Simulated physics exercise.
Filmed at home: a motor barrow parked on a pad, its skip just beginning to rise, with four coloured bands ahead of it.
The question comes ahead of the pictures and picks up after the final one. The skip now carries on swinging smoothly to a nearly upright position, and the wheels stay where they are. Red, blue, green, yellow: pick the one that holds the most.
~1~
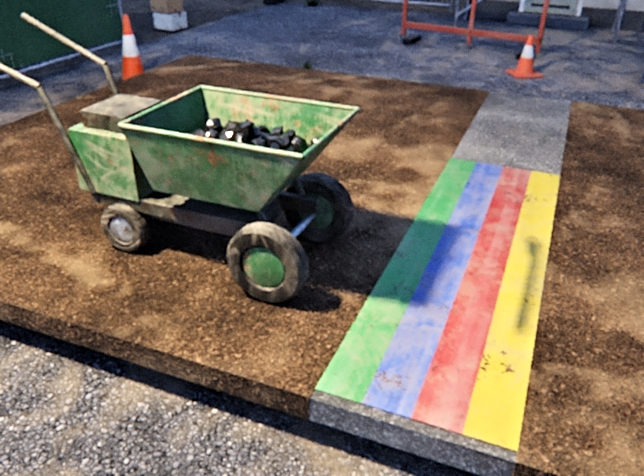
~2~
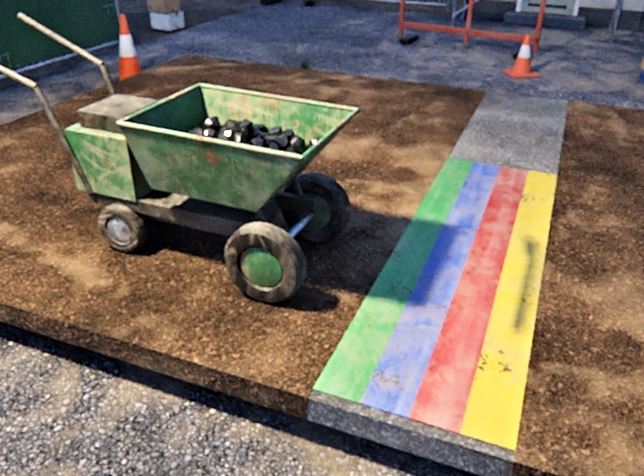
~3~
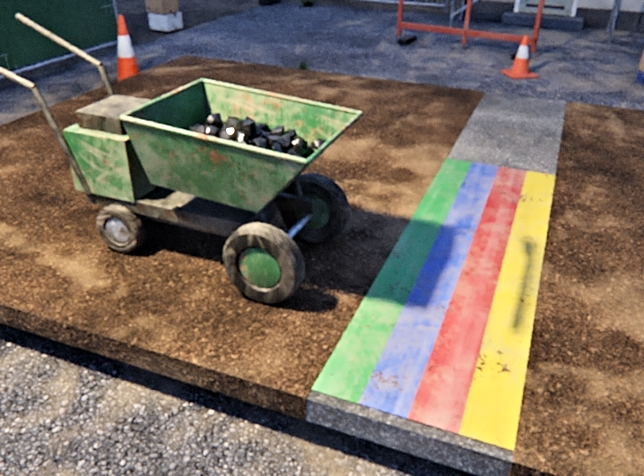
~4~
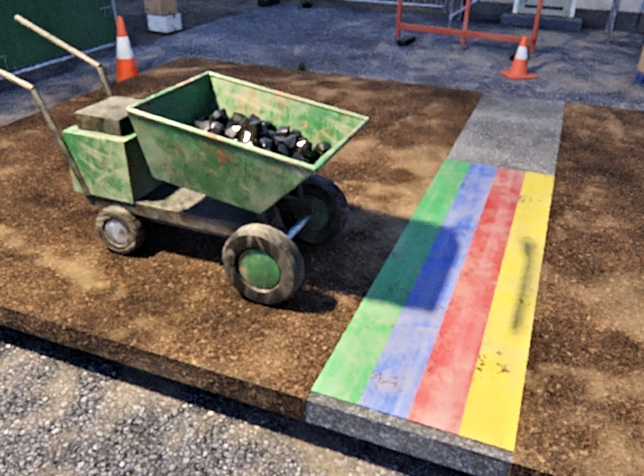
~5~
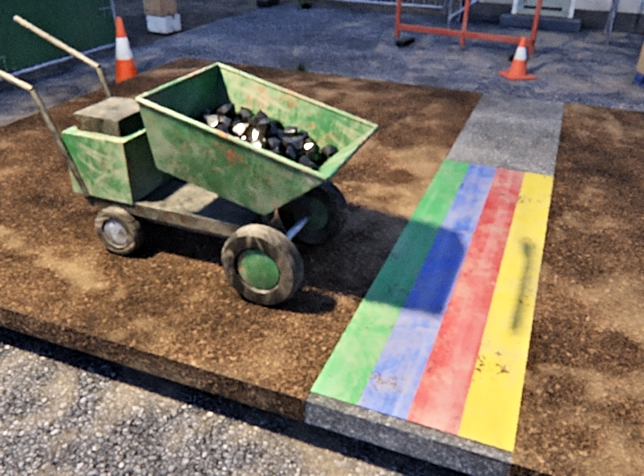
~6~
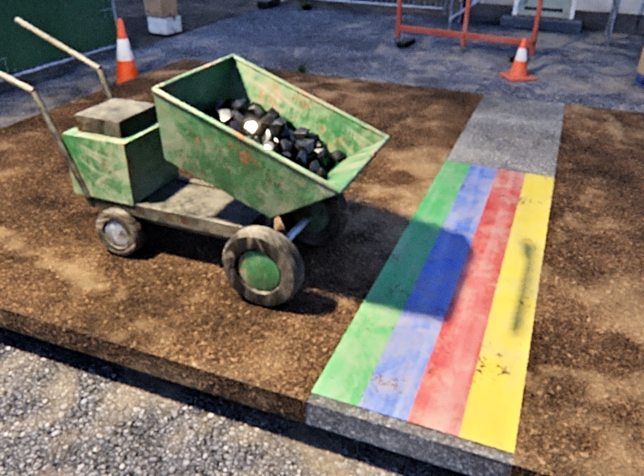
Pick: Blue.
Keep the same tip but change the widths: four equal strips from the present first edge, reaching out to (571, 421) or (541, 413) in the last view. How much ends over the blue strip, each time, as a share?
First 40 in a hundred, then 30 in a hundred.
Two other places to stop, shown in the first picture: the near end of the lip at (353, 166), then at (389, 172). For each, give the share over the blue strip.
The share would be near 0 percent, and then near 0 percent.
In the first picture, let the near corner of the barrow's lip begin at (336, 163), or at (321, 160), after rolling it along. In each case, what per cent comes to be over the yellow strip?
About 20 % and about 10 %.
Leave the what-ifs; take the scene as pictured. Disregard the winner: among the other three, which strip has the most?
Behind the top strip comes red.
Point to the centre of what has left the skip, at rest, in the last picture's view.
I'd say the middle ends up at about (449, 298).
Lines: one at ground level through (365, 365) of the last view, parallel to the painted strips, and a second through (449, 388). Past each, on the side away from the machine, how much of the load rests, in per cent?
About 70 and 20 %.
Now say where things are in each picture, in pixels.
The first frame shows lip of the skip (303, 157), level; top of the load (254, 143), lumps of coal; green strip (360, 354); blue strip (404, 366); red strip (451, 379); yellow strip (500, 393).
The second frame shows lip of the skip (303, 158), level; top of the load (232, 150).
The third frame shows lip of the skip (307, 162), tipped barely; top of the load (236, 139).
The fourth frame shows lip of the skip (316, 169), tipped a little; top of the load (235, 133).
The fifth frame shows lip of the skip (327, 179), tipped a little; top of the load (227, 125).
The sixth frame shows lip of the skip (341, 192), tipped clearly; top of the load (225, 118); green strip (356, 357); blue strip (401, 369); red strip (447, 382); yellow strip (496, 395).
Just after the last frame, skip tipped steeply; every one in the skip.
A moment on, skip tipped right over; almost all in the skip; just a few over the green strip; about a tenth over the blue strip; just a few over the red strip.
Further on, skip tipped right over; roughly a quarter in the skip; about a tenth over the green strip; roughly a third over the blue strip; roughly a quarter over the red strip; about a tenth over the yellow strip; just a few off the paint.
When it is over, skip tipped right over; roughly a quarter in the skip; about a tenth over the green strip; roughly a third over the blue strip; roughly a quarter over the red strip; about a tenth over the yellow strip; about a tenth off the paint.
